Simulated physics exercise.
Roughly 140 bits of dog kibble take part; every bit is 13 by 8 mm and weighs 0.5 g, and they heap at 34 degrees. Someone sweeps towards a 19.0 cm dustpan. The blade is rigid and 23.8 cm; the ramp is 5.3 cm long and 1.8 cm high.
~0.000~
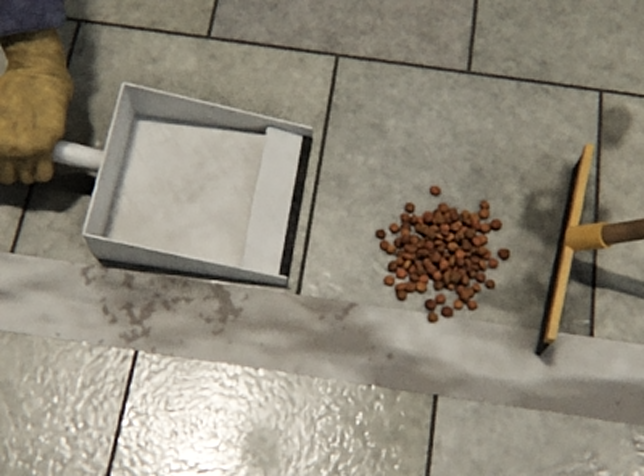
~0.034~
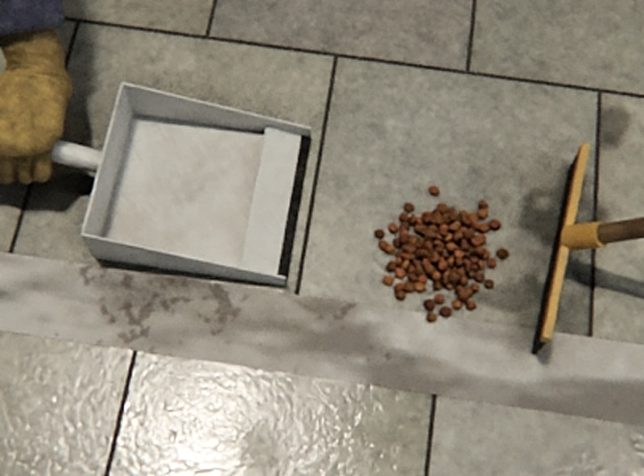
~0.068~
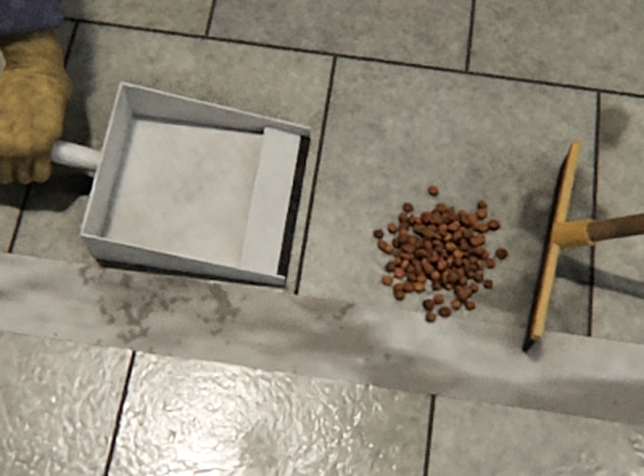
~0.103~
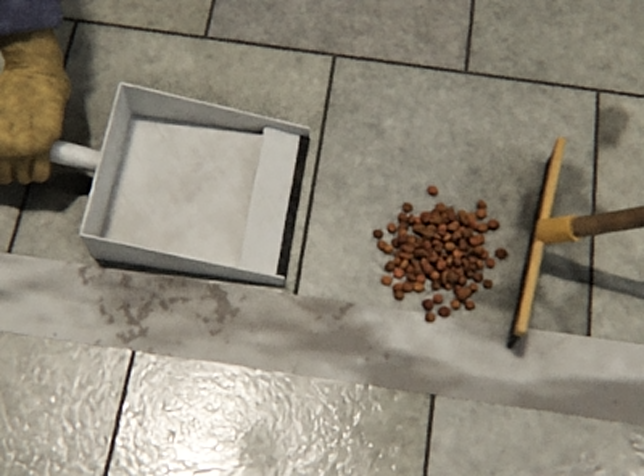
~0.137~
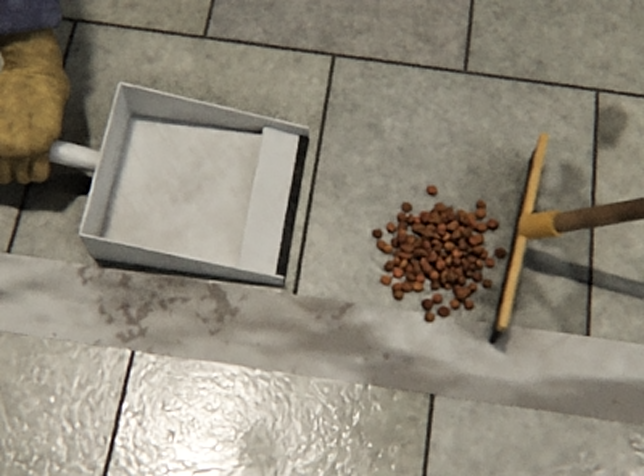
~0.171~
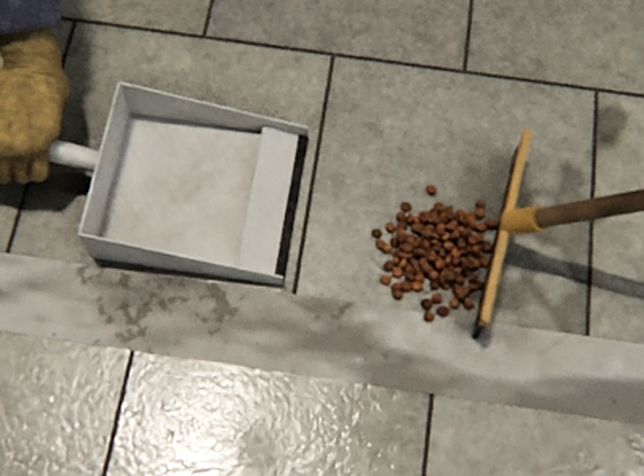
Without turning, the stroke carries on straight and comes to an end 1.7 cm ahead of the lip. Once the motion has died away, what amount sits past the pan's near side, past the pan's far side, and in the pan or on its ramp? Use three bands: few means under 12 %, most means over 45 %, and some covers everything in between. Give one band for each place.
Near side: Few, far side: Few, pan: Some.
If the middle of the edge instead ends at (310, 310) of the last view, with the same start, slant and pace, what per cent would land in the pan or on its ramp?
Some 5 per cent.
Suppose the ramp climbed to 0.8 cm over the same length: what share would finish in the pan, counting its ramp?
50 %.
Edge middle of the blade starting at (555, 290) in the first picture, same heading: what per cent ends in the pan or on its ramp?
Estimate: ~ 30 %.
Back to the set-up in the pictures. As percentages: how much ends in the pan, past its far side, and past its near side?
Near: 5; far: 0; pan: 40 (percent).
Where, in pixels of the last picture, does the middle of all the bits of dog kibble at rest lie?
Roughly (297, 207).
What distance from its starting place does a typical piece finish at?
I'd say close to 18 cm.
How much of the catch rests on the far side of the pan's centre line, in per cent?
Something like 40 in a hundred.
After 0.36 s, middle of the blade 13 cm from the lip; 0 % over the lip, far side 0 %, near side 5 %.
After 0.49 s, middle of the blade 6 cm from the lip; 0 % over the lip, far side 0 %, near side 5 %.
Then, at 0.74 s, middle of the blade 3 cm from the lip; 40 % over the lip, far side 0 %, near side 5 %.
In the end, at 1.1 s, near side 5 %, far side 0 %, pan 40 %, in front of the lip or behind the blade 55 %.
